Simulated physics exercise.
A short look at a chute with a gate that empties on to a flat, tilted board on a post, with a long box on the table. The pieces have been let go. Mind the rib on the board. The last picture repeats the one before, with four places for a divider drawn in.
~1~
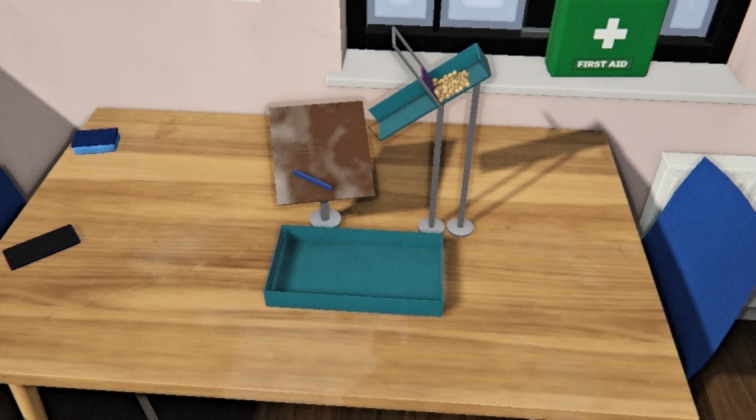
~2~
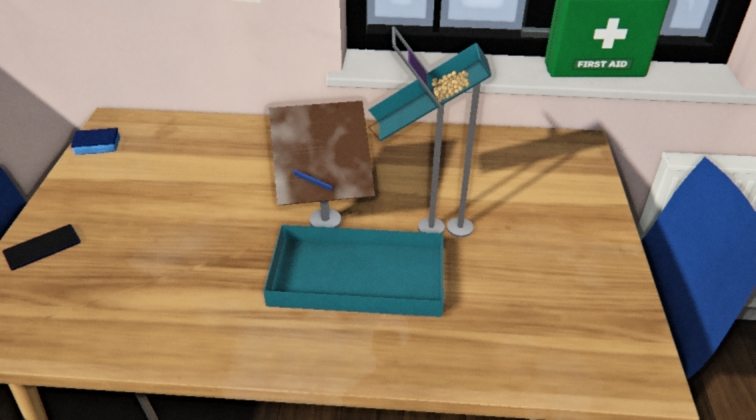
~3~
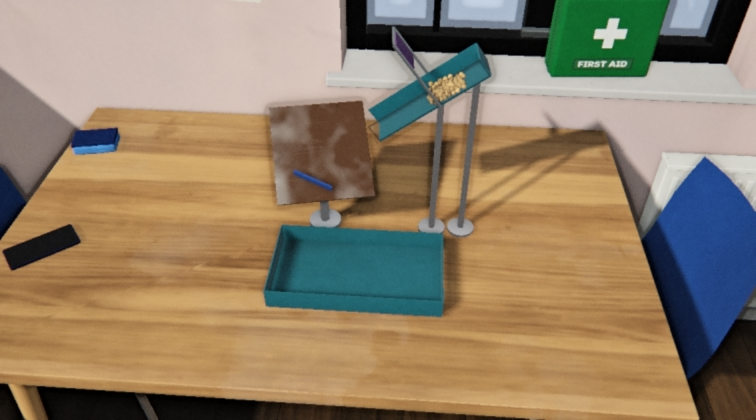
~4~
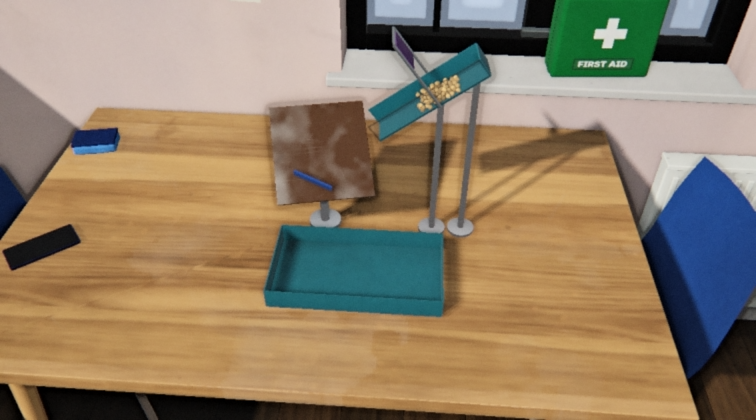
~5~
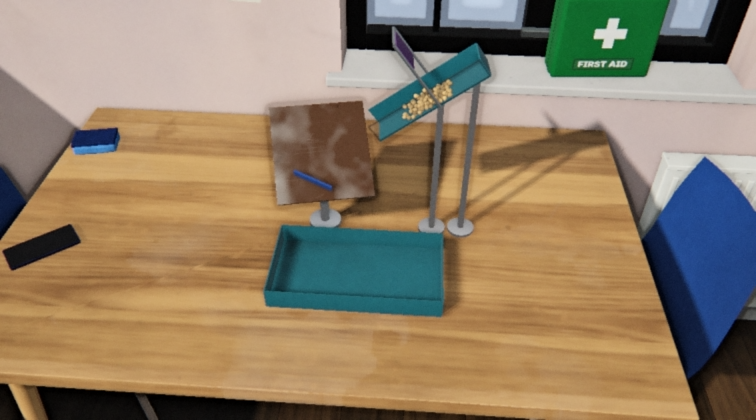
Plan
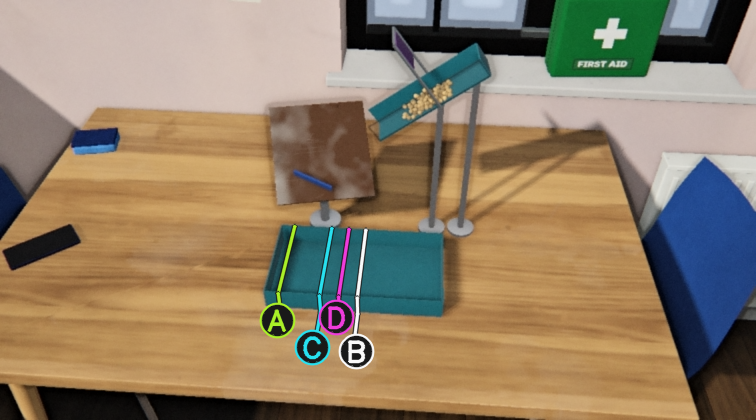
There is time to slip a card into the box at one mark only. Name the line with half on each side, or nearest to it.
Go for D.
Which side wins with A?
The right side.
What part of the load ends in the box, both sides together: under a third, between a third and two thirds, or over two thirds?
About that: Over two thirds.
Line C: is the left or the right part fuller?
The right side.
On the marked copy, line A crosses the front rim at (278, 292); line B crosses the front rim at (357, 297); line C crosses the front rim at (319, 294); line D crosses the front rim at (338, 296).
Choosing A, of what is caught, none at all on the left of the divider, the whole lot on the right.
Choosing B, of what is caught, the bulk on the left of the divider, a small share on the right.
Choosing C, of what is caught, a small share on the left of the divider, all but a few on the right.
Choosing D, of what is caught, close to half on the left of the divider, close to half on the right.
